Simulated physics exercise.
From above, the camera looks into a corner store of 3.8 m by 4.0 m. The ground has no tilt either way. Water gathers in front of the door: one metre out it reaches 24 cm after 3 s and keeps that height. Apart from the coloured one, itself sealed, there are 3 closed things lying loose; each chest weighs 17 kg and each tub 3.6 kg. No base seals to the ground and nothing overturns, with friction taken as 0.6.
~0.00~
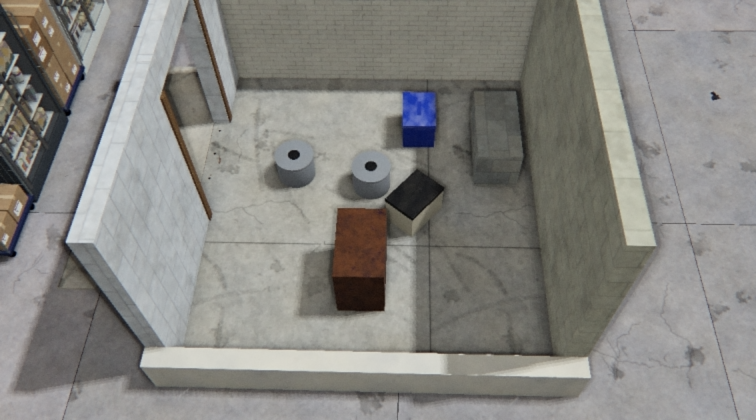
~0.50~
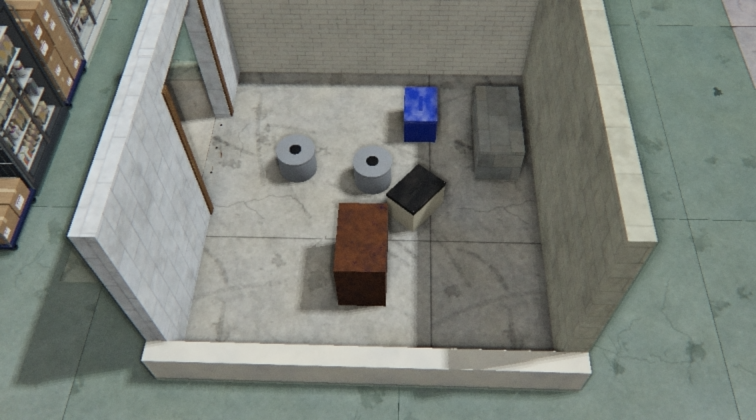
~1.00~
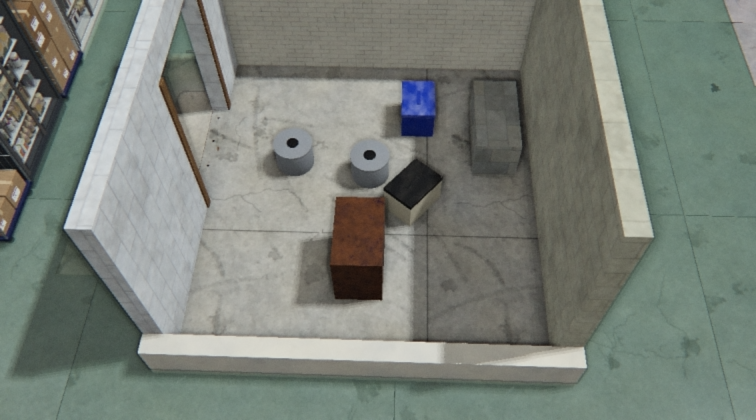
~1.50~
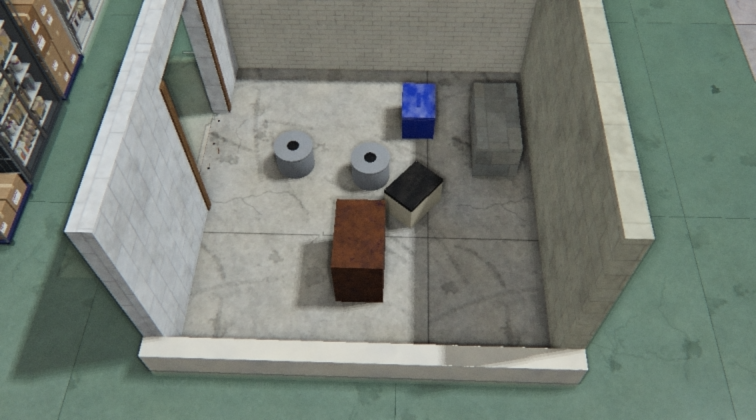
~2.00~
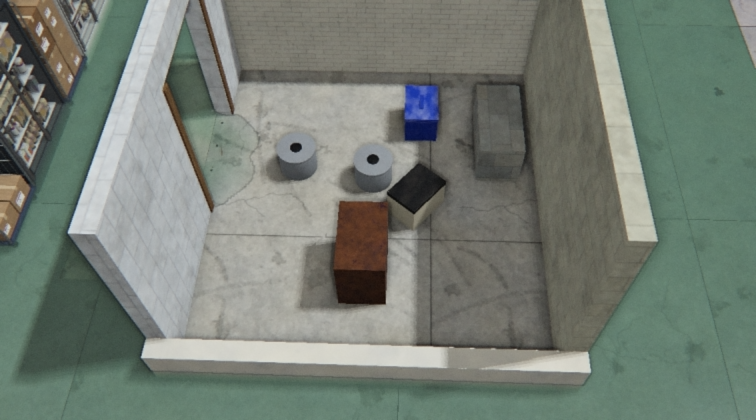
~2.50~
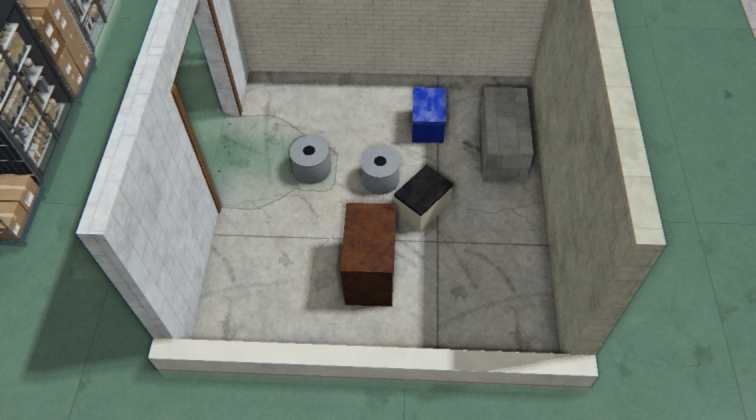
Green-tinted water covering the floor outside a small open-topped storeroom, then seeping through the doorway at left and spreading toward grey cylinders.
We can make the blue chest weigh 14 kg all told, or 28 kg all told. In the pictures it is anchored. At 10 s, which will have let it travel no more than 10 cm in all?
To my eye, neither ballast is adequate.
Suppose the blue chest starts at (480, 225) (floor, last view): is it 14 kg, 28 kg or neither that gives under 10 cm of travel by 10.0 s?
It turns out that no load succeeds.
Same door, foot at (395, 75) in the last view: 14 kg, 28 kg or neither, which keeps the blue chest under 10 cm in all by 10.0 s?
If so, both fall short.
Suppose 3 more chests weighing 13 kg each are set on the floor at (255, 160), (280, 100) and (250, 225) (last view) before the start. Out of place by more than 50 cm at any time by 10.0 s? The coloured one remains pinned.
Answer by position: Outside the range; outside the range; inside the range.
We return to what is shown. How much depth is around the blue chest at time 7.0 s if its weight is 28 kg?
About 11 cm.
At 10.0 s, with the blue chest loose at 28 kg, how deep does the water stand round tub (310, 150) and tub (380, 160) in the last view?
13 and 15 cm.
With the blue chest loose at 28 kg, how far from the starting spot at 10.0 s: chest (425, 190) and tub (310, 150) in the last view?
First 200 cm, then 250 cm.
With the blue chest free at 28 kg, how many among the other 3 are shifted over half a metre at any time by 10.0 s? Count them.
3.
After 3.5 s the blue chest would be 0 cm from its start with 14 kg and 0 cm from its start with 28 kg; 2 cm of water round it then.
After 4.5 s the blue chest would be 42 cm from its start with 14 kg and 1 cm from its start with 28 kg; 7 cm of water round it then.
After 7.0 s the blue chest would be 111 cm from its start with 14 kg and 4 cm from its start with 28 kg; 11 cm of water round it then.
After 10.0 s the blue chest would be 112 cm from its start with 14 kg and 77 cm from its start with 28 kg; 16 cm of water round it then.
